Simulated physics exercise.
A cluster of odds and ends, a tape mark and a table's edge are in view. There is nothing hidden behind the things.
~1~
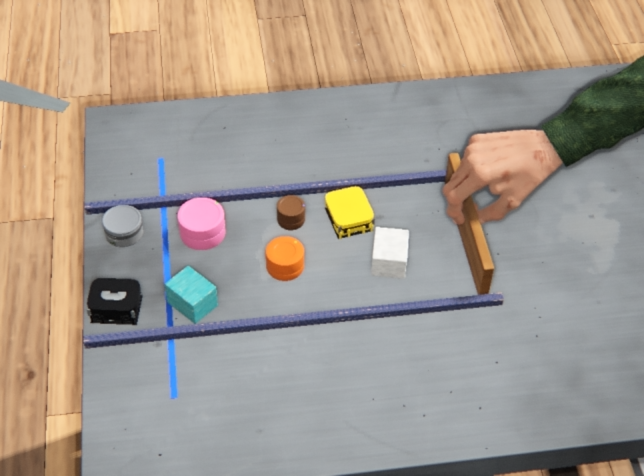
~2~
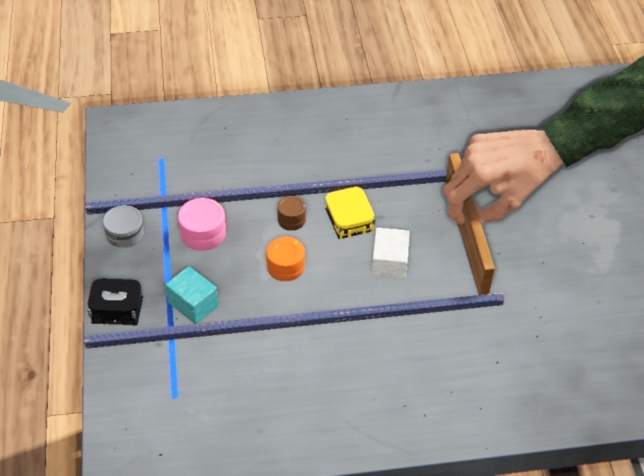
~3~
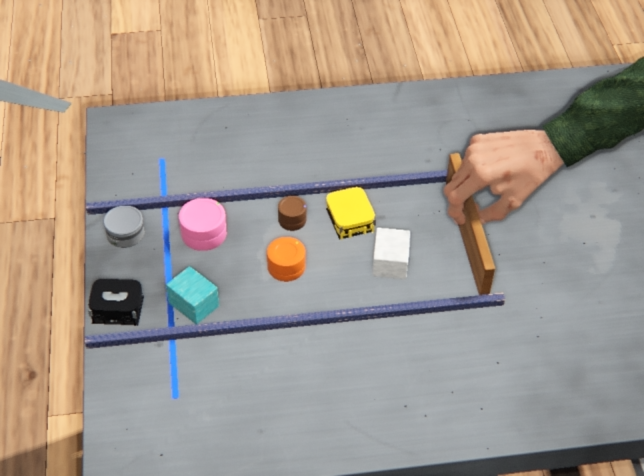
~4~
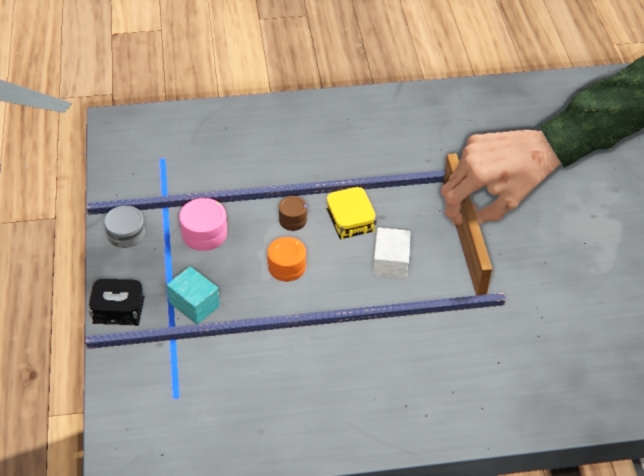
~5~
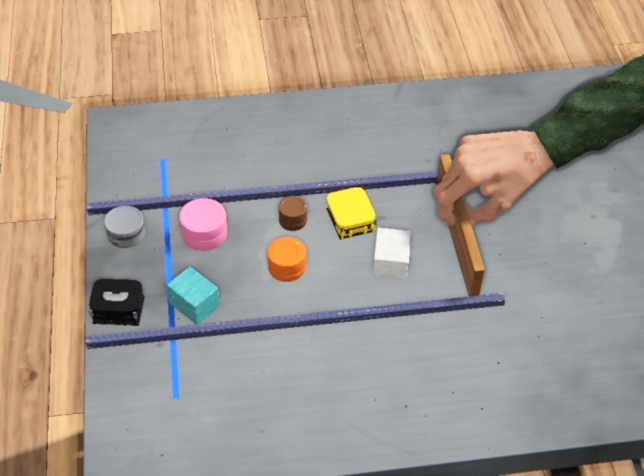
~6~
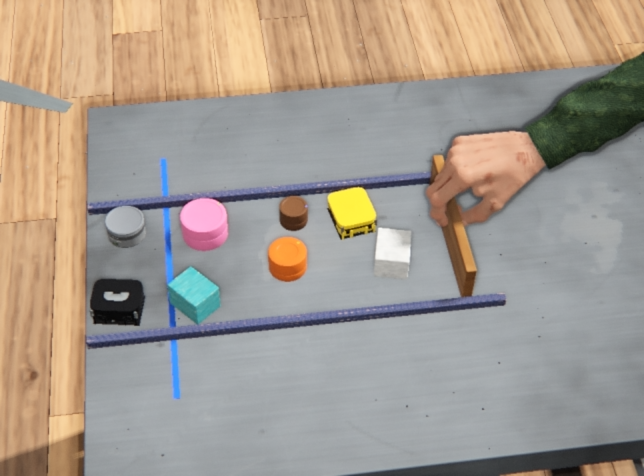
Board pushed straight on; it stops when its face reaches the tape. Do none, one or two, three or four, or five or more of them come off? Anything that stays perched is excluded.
Most likely the drop count will come to one or two.
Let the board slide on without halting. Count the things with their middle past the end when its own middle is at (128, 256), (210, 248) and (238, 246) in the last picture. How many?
In order of the places given, that's 5, 0 and 0.
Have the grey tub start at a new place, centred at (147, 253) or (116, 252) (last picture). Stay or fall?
First place, it is gone; second place, it is gone.
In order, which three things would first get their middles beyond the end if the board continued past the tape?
Those three are the grey tub, the pink lid and the black case, in that order.
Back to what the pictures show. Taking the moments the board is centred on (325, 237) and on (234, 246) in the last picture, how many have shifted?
Tally: 4; 7.
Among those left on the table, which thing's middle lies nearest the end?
The foremost one is the pink lid.
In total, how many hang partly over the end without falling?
I count 2 overhanging.
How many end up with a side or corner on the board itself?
3 in contact.
Early on, none off yet; black case at rest near (118, 303); grey tub at rest near (126, 227); turquoise block at rest near (194, 296).
Finally, the number that fall off is one or two; lost, grey tub.
